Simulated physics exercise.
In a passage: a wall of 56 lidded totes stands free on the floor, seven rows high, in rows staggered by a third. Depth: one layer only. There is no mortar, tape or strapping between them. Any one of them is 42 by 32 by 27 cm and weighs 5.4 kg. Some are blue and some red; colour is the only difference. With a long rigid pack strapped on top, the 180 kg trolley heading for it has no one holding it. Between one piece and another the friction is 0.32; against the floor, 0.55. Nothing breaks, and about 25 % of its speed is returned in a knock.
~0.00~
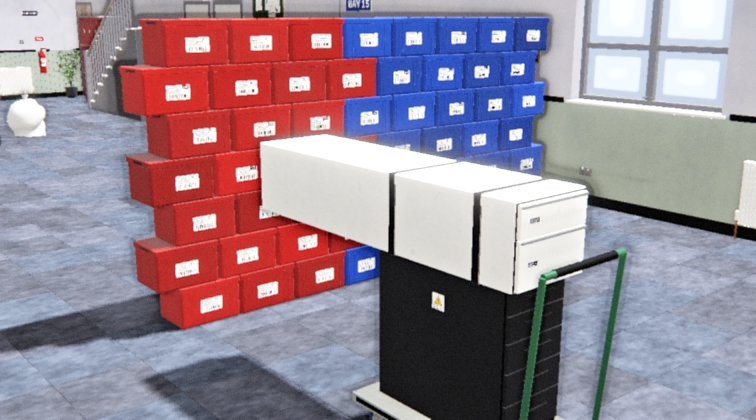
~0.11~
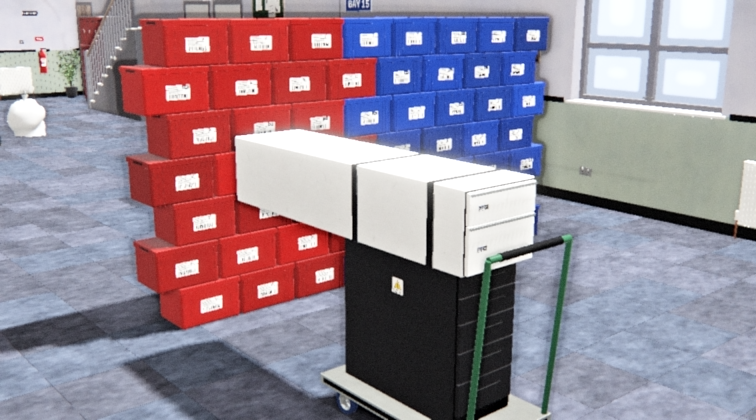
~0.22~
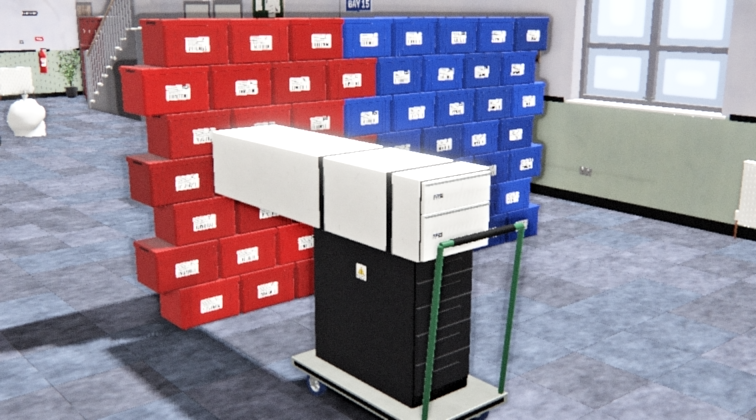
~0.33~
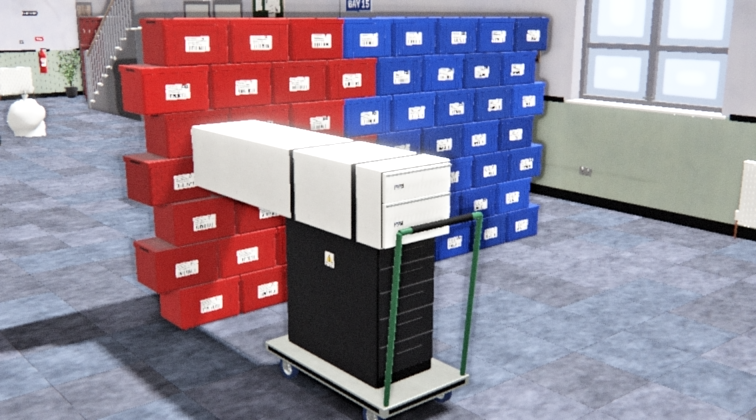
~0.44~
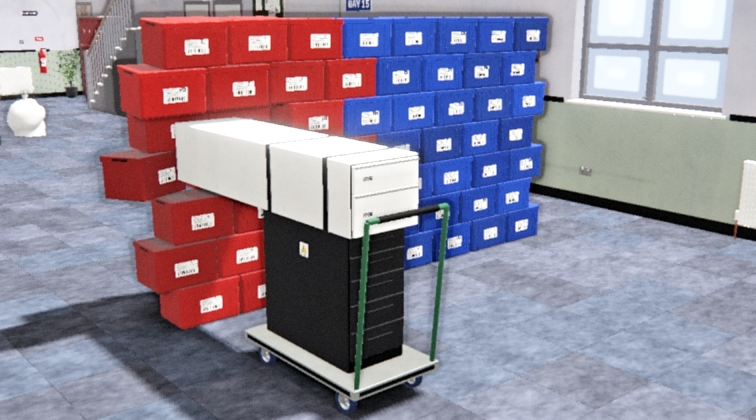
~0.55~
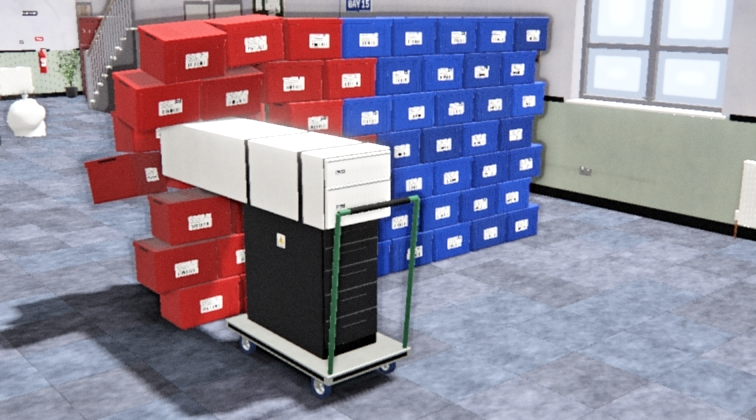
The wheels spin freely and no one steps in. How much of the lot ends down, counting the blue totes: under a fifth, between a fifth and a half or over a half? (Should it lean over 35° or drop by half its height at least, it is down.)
Of the lot, the part is below a fifth.
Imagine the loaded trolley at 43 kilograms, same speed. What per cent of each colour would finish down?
Blue 0, red 30 %.
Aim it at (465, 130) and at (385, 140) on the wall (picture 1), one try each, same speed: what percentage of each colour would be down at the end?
Down by colour - blue: 20%, then 20%; red: 0%, then 0%.
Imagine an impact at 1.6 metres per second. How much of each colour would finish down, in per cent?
Result - blue: 0%; red: 30%.
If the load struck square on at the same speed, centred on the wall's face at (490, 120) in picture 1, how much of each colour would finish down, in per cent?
Down at the end: Blue 40 percent, red 0 percent.
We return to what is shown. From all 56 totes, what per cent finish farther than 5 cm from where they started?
That is 35 per cent.
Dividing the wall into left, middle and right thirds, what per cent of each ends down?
Going left to right, I get 30, 0 and 0 percent.
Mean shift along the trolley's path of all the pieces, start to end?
Mean shift: Around 25 cm.
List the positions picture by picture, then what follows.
In the first picture (pixels give the middle of a visible side), load (267, 165) 74 cm short of the wall; top blue tote (369, 39); top red tote (261, 42); none has stirred.
In the second picture, load (241, 158) 48 cm short of the wall; top blue tote (369, 39).
In the third picture, load (218, 151) 22 cm short of the wall; top blue tote (369, 39).
In the fourth picture, load (197, 145) 30 mm into the wall's line; top blue tote (369, 39); movement in 4 of them.
In the fifth picture, load (180, 141) 25 cm into the wall's line; top blue tote (369, 39); steepest lean 5°, the tote at (175, 94); movement in 7 of them.
In the sixth picture, load (164, 137) 46 cm into the wall's line; top blue tote (369, 39); top red tote (256, 43) 6° from how it stood; steepest lean 15°, the tote at (111, 179); movement in 10 of them.
After 0.86 s, load 1.00 m past the wall's line, still rolling; none of the 32 blue totes down (6 of 56 in all colours); top blue tote unmoved; top red tote 26° from how it stood.
After 1.26 s, load 1.38 m past the wall's line, still rolling; none of the 32 blue totes down (7 of 56 in all colours); top blue tote 23 mm from its place; top red tote 63° from how it stood, 21 cm lower.
In the end (2.7 s), load 1.55 m past the wall's line, stopped; none of the 32 blue totes down (7 of 56 in all colours); top blue tote 27 mm from its place; top red tote on its side. That is 0 per cent. From the last view, middles, top blue tote near (351, 38), top red tote near (164, 80).
